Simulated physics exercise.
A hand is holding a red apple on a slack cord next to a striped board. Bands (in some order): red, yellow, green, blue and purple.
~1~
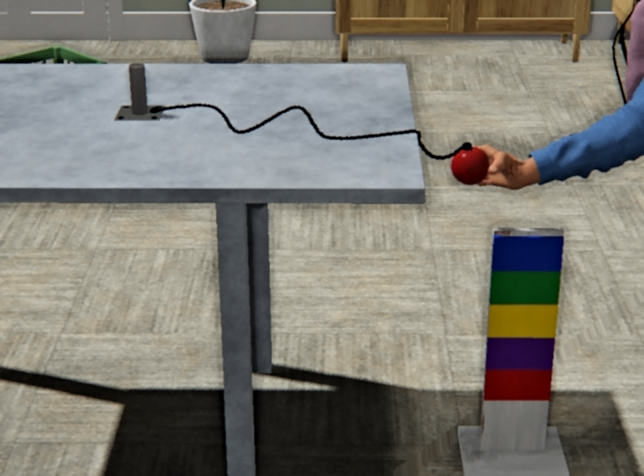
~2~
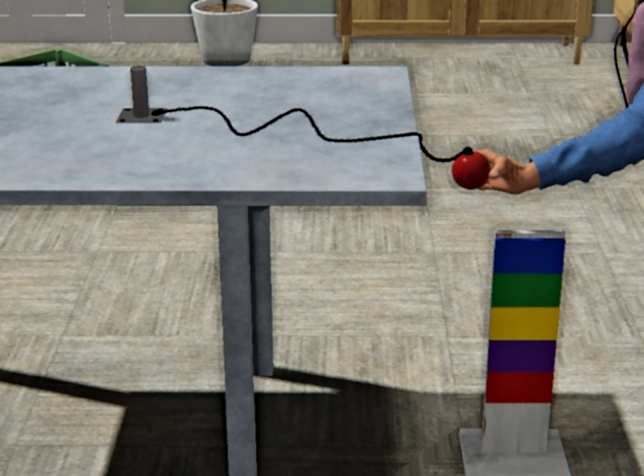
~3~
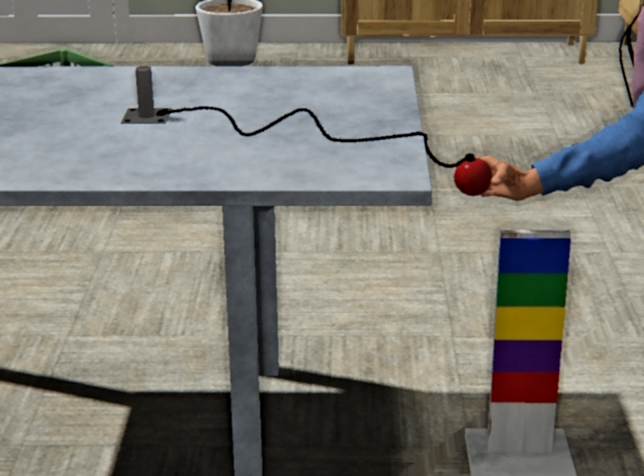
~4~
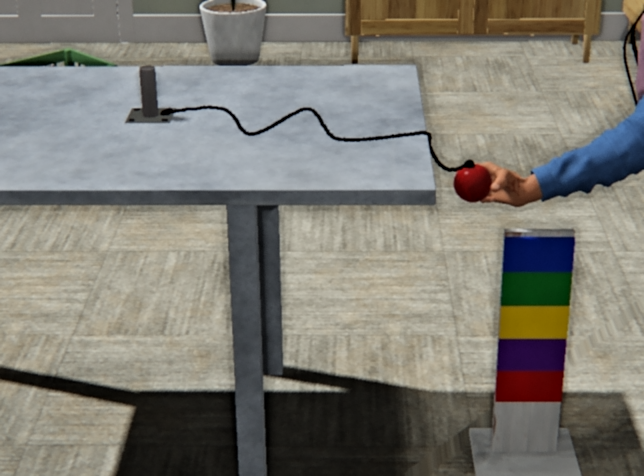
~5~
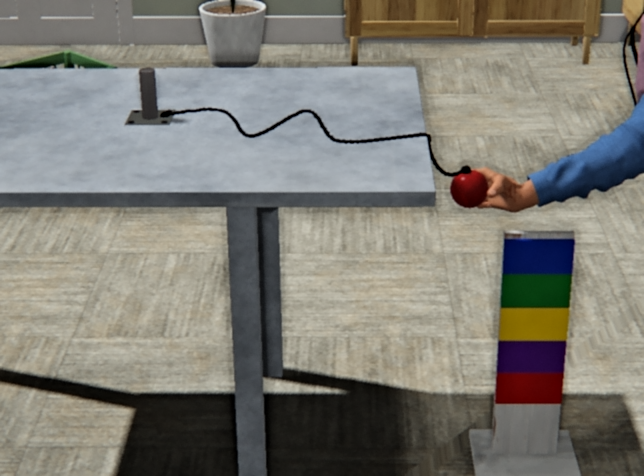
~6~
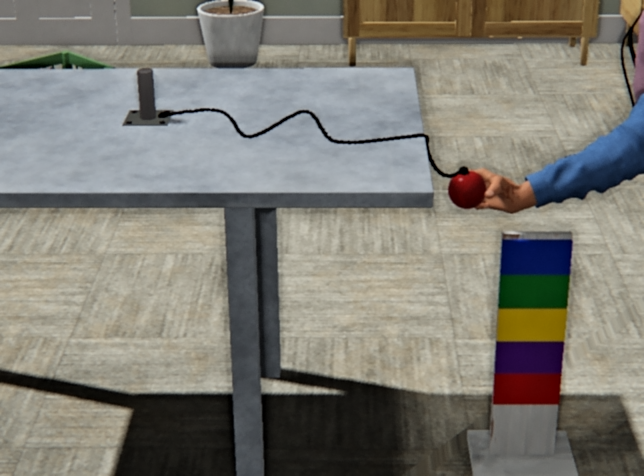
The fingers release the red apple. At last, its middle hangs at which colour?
At purple.
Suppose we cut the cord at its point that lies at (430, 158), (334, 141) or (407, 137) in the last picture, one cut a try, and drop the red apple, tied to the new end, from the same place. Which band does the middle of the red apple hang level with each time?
For the first: Yellow; for the second: Above them all; for the third: Green.
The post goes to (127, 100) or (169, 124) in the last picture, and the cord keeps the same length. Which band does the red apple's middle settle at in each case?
First try: Yellow; second try: Red.
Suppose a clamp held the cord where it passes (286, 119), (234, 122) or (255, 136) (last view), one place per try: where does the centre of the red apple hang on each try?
It would sit near (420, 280) the first time, (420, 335) the second and (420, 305) the third.
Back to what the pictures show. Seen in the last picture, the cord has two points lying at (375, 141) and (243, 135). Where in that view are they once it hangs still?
(422, 236) for the first, (300, 124) for the second.
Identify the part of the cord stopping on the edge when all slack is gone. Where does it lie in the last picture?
It's the one at (317, 119).
Early on, apple near (414, 352); level with purple.
Midway, apple near (416, 353); level with purple.
Finally, apple near (417, 357); level with purple. The purple one.
